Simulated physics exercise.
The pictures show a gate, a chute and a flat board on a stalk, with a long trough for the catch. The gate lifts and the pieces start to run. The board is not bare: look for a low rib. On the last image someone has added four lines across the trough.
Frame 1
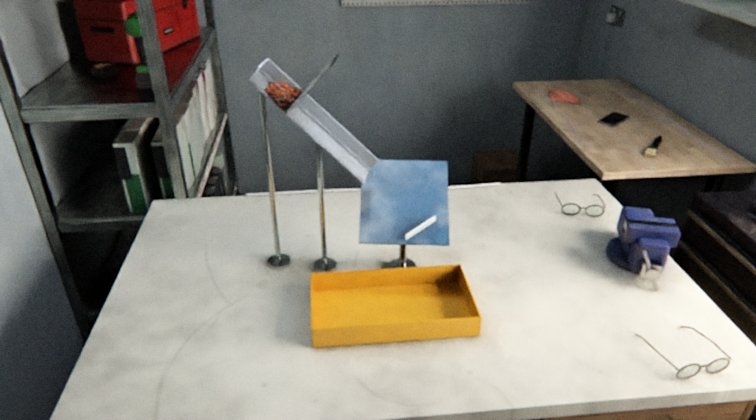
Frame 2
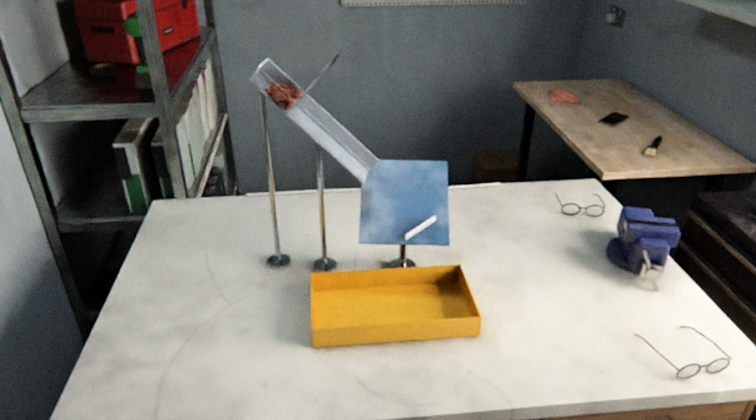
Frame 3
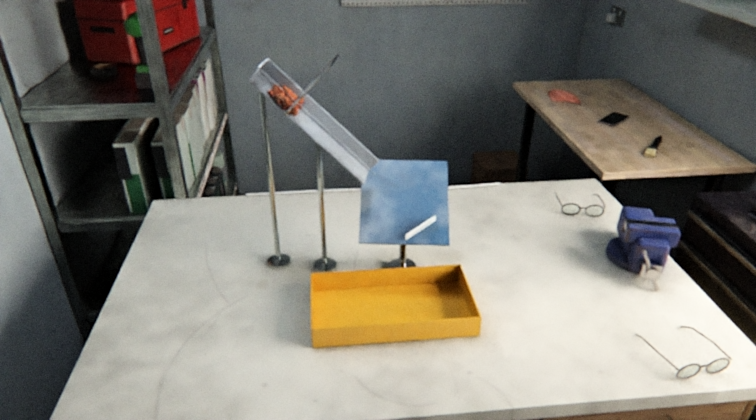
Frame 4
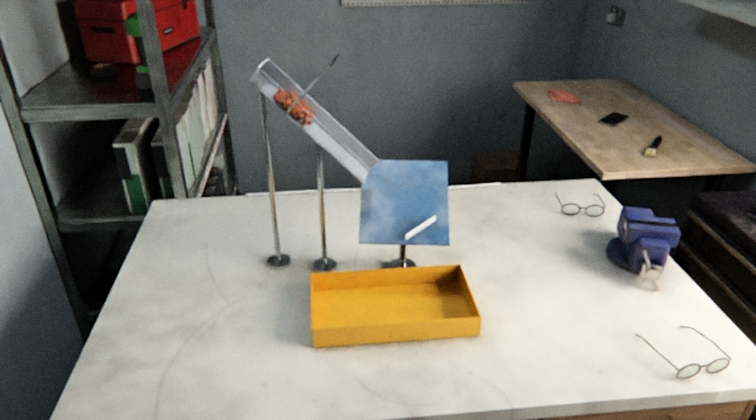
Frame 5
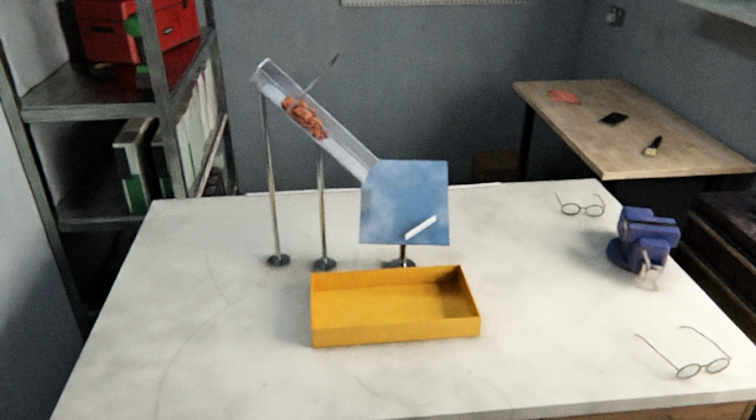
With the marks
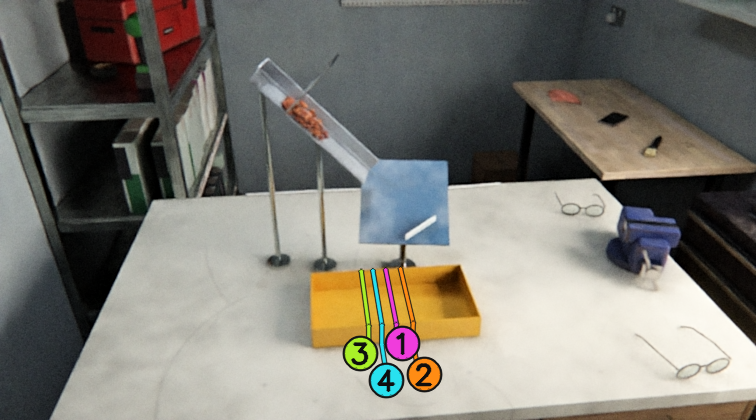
Orange-brown clay pellets, bunched near the top of a clear sloping chute on thin metal stands, start to slide down to the right as the gate lifts, stretching into a looser cluster. Below the chute, a tilted blue board with a small white rib stands behind an empty yellow trough on a pale table, with glasses and a blue vise at right. The workshop, with shelves at left and a wooden bench behind, is seen from slightly above by a still camera.
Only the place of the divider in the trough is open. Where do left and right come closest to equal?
1 is best.
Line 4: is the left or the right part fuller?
The right side.
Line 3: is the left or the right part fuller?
More lands on the right.
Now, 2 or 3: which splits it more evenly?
Here it is line 2.
On the marked copy, line 1 crosses the front rim at (396, 323); line 2 crosses the front rim at (413, 322); line 3 crosses the front rim at (368, 325); line 4 crosses the front rim at (381, 324).
For line 1, of what is caught, roughly a third on the left of the divider, roughly two thirds on the right.
For line 2, of what is caught, the larger part on the left of the divider, roughly a quarter on the right.
For line 3, of what is caught, just a few on the left of the divider, almost all on the right.
For line 4, of what is caught, about a tenth on the left of the divider, almost all on the right.
